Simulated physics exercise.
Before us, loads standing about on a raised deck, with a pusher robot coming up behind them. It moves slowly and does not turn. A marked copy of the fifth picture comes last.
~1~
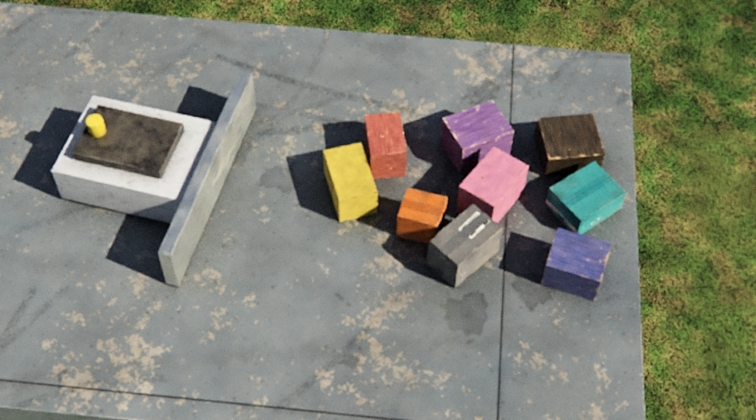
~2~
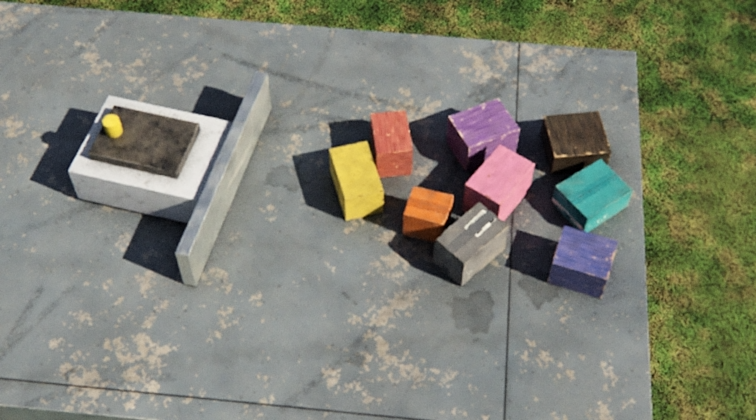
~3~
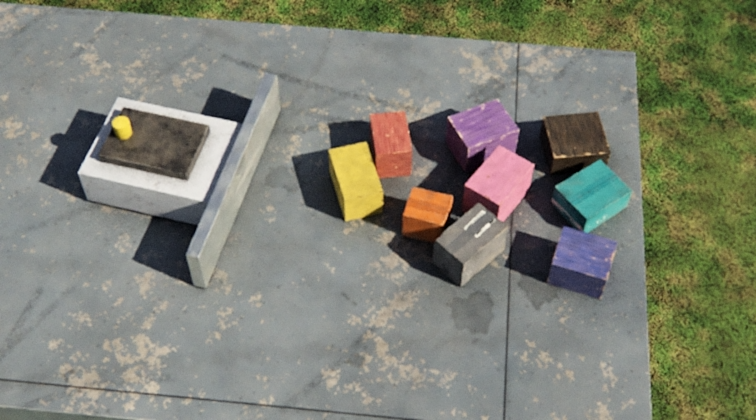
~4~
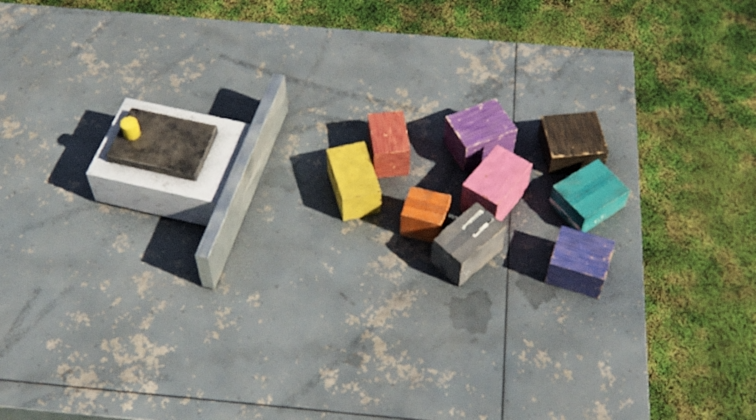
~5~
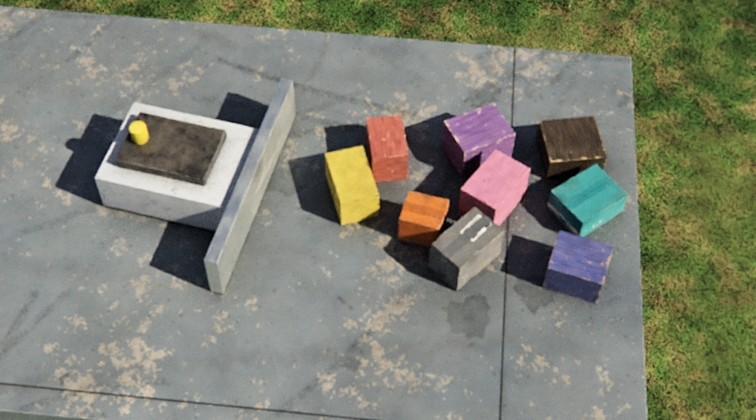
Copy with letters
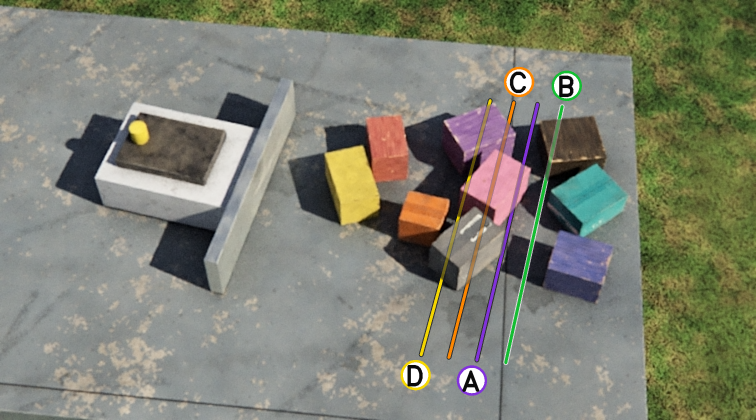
A white robot with a wide grey blade creeping right across a grey deck towards a cluster of motionless coloured crates.
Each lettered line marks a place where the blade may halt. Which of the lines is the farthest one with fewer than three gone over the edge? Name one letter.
No third one falls up to B.
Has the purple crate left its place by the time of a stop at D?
Yes.
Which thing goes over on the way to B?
It is the turquoise box.
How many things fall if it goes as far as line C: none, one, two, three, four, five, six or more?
In all, none.
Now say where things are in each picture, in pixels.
In the first frame, pink crate (492, 189); black crate (569, 145); robot (136, 142).
In the second frame, robot (152, 142); purple crate (483, 135).
In the third frame, robot (162, 143); grey parcel (470, 245).
In the fourth frame, robot (170, 144); blue crate (580, 262).
In the fifth frame, robot (178, 149); pink crate (493, 192); black crate (571, 148); red crate (387, 149).
On the marked copy, A at (510, 222); B at (536, 224); C at (484, 219); D at (459, 217).
Taking B. A third of the way, robot (279, 157); red crate (408, 150); yellow crate (380, 197).
Two thirds of the way, robot (381, 166); black crate (598, 146); turquoise box (593, 204).
When it is over, robot (461, 173); turquoise box over the edge; blue crate (636, 287); one fallen.
As for the rest, A is within the limit but short; C is within the limit but short; D is within the limit but short.
